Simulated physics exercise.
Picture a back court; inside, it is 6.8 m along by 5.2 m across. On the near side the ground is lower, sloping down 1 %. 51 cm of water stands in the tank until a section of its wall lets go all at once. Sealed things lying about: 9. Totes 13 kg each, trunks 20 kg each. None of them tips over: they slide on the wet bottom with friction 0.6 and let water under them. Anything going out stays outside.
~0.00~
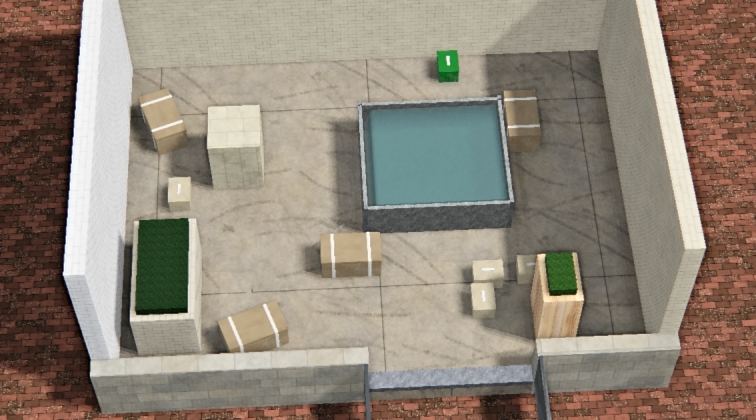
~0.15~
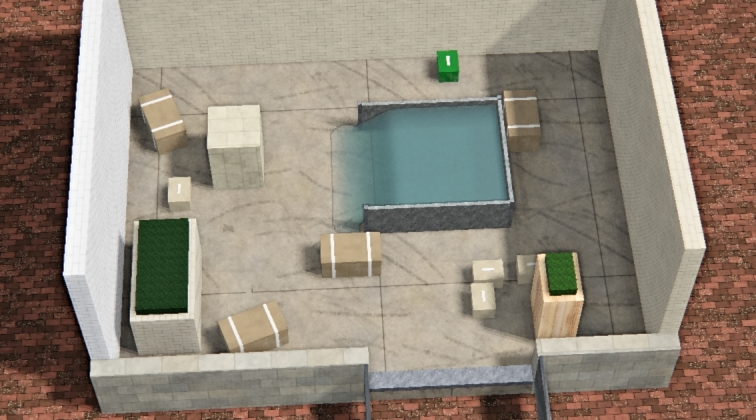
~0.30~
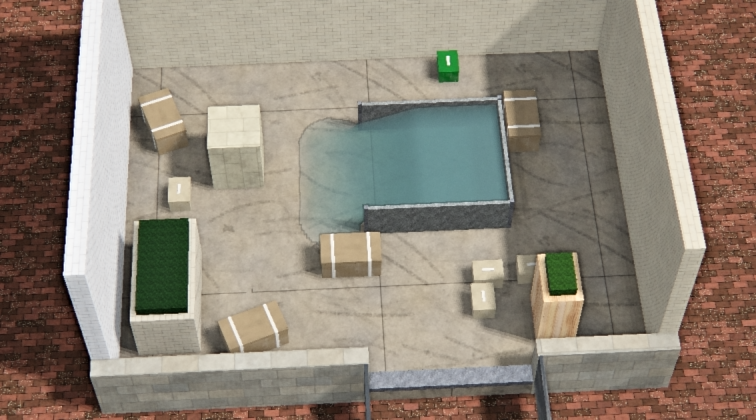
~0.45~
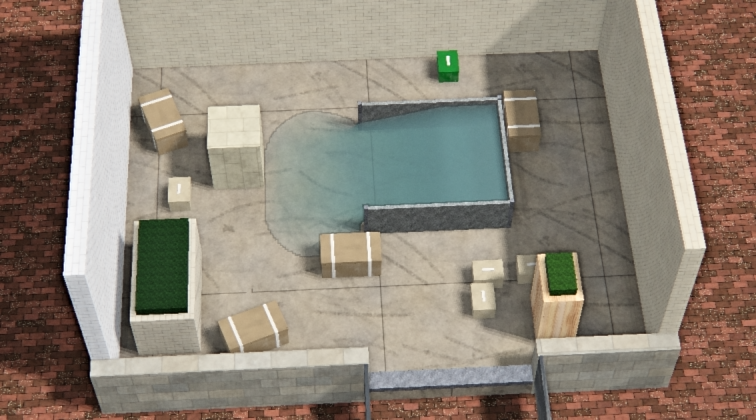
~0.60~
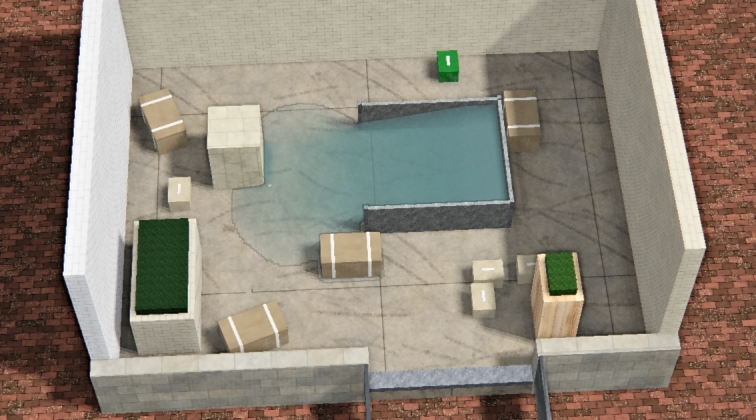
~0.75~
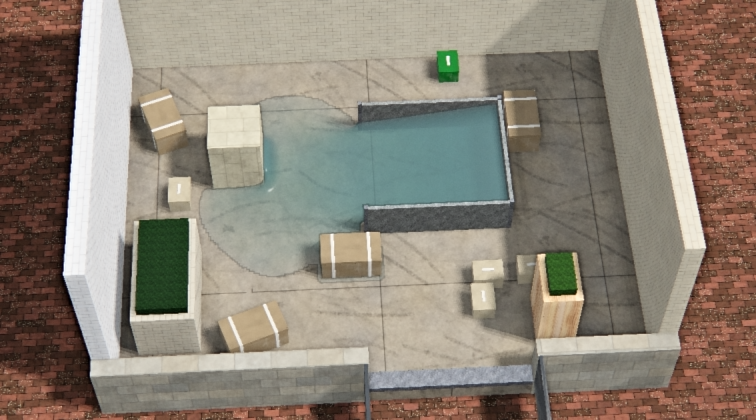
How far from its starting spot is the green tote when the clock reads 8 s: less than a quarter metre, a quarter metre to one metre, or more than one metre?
Steady.
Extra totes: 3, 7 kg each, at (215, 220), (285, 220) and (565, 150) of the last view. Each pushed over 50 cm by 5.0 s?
In sequence: Goes beyond; goes beyond; stays within.
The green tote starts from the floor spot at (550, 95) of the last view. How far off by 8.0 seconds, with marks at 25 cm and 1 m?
Observed: Object is barely disturbed.
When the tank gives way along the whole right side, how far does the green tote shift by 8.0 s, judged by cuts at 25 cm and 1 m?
From there, the green tote gets swept far.
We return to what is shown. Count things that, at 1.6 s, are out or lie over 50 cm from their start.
That would be 0.
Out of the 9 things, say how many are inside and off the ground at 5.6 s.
At that time, 1.
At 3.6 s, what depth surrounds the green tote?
Roughly 1 cm deep.
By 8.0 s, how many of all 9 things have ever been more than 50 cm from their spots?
I make it 3.
After 1.6 s the green tote is near (448, 61), 0.0 m from its start, aground; 0 of 9 are out; 0 afloat.
After 3.6 s the green tote is near (448, 61), 0.0 m from its start, aground; 0 of 9 are out; 2 afloat.
After 5.6 s the green tote is near (448, 61), 0.0 m from its start, aground; 0 of 9 are out; 1 afloat.
After 8.0 s the green tote is near (448, 61), 0.0 m from its start, aground; 0 of 9 are out; 0 afloat.
